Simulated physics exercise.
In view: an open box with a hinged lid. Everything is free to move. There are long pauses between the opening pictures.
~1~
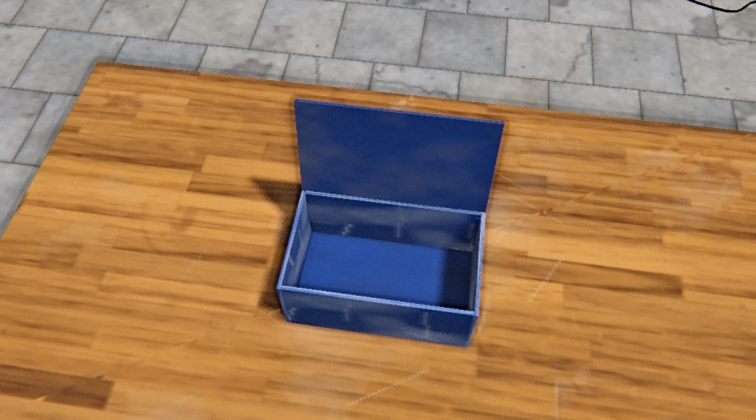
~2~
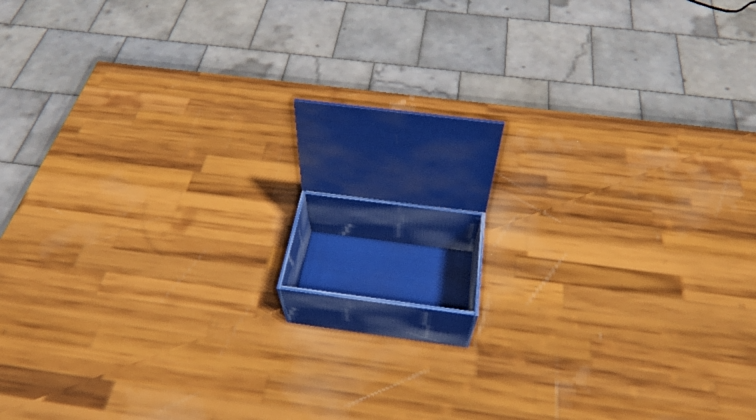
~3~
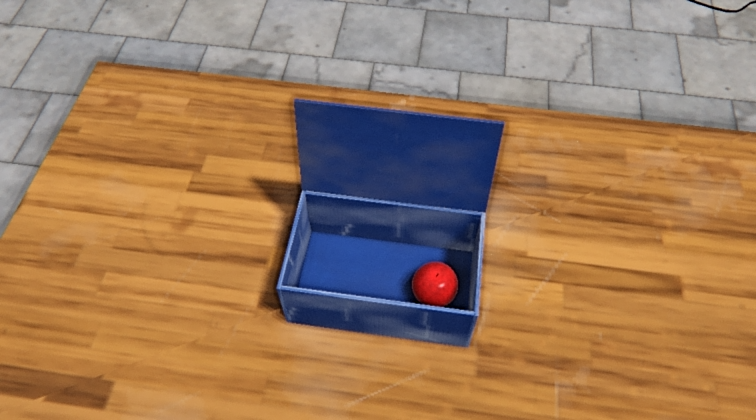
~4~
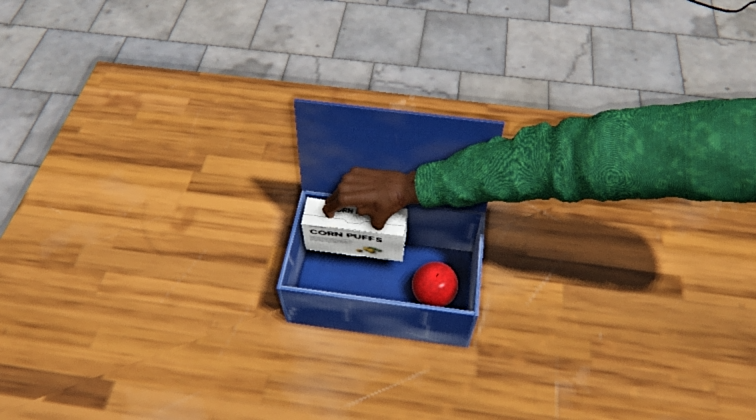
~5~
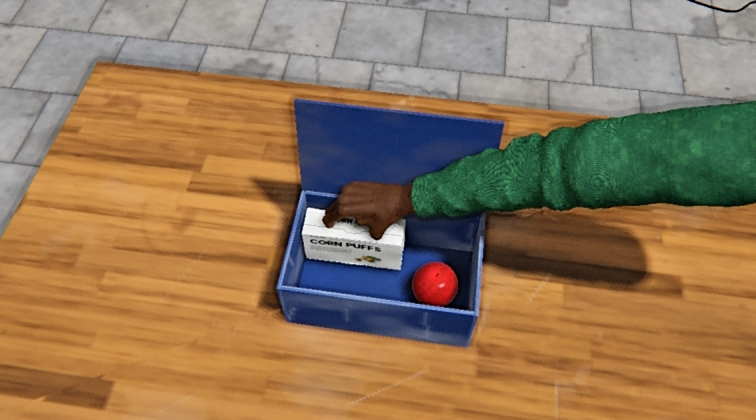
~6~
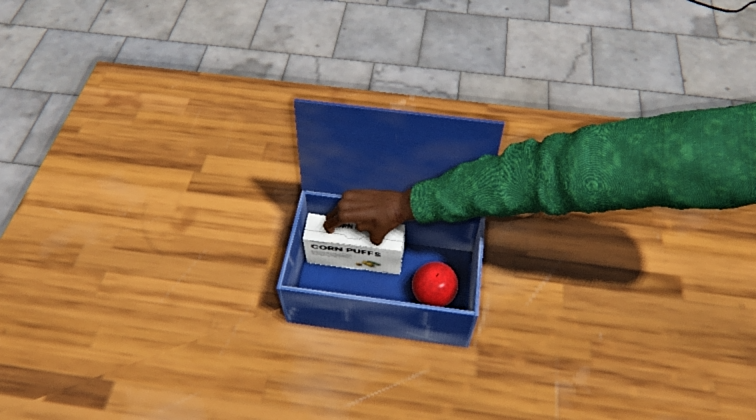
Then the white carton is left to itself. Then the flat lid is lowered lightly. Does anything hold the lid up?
As it turns out, it closes.
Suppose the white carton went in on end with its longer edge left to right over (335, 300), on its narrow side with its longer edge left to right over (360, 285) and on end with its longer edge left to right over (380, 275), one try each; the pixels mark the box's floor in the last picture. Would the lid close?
First try: It will not close; second try: It sits on the rim; third try: It will not close.
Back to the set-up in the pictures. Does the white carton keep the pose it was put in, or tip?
The white carton keeps its pose.
Then, 1.40 s later than the last frame, lid 73° above the rim.
Then, 1.90 s later than the last frame, lid 25° above the rim.
When it is over, lid shut; both as before. End places, in pixels of the last picture, white carton near (355, 244).
